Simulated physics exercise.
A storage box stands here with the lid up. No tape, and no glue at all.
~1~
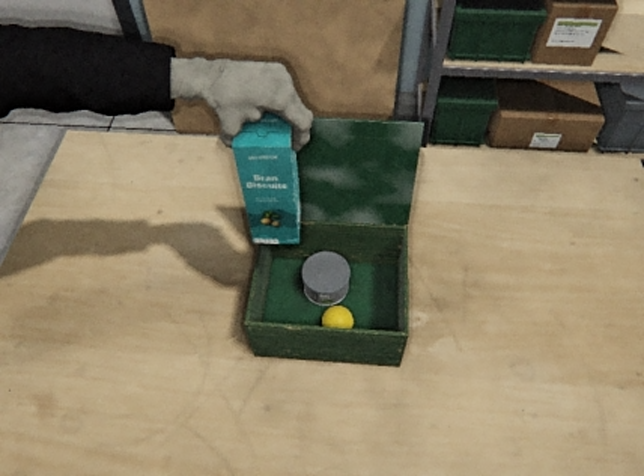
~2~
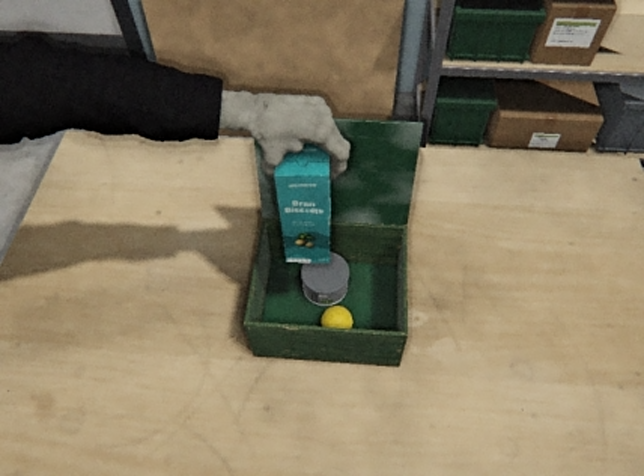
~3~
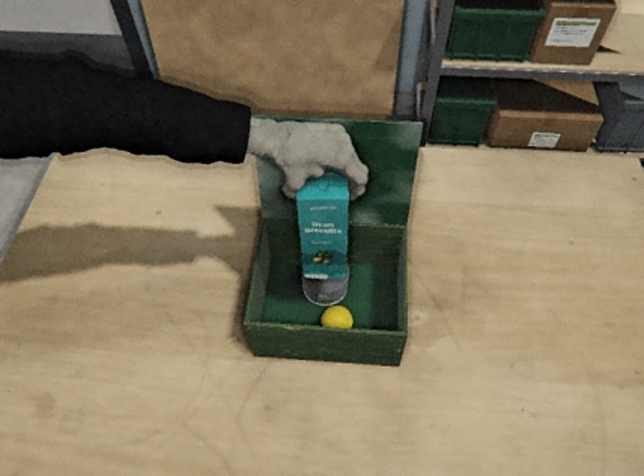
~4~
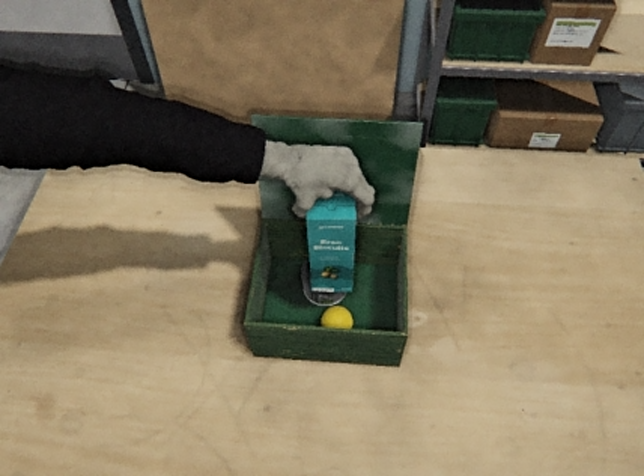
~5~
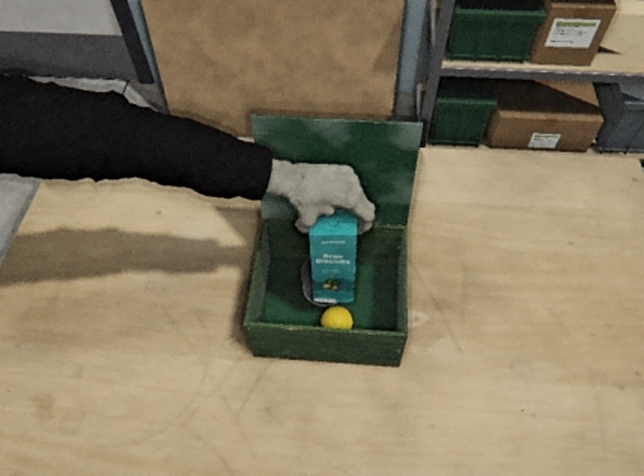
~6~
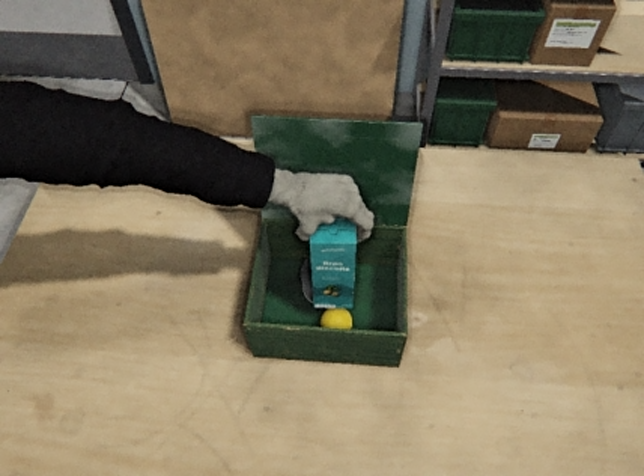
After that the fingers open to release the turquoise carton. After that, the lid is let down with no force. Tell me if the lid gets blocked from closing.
It gets blocked and stays up.
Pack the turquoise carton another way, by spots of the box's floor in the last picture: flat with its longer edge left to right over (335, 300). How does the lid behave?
Then the lid comes down fully.
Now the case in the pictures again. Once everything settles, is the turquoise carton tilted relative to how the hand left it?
In the end, it winds up askew.
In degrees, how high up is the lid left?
Around 25 degrees.
Then, 1.20 s after the last picture, lid starting down.
Then, 2.60 s after the last picture, lid 58° above the rim; turquoise carton tipped 4° from how it was near (333, 266).
Then, 3.00 s after the last picture, lid 37° above the rim; turquoise carton tipped 41° from how it was near (345, 298).
Then, 3.30 s after the last picture, lid 23° above the rim; turquoise carton tipped 49° from how it was near (365, 302); yellow lemon rolled a little; grey tub slid a little.
At rest, lid 23° above the rim; tipped over in the box, turquoise carton; the other 2 in place. Seen from the same camera at the end, turquoise carton near (365, 302).
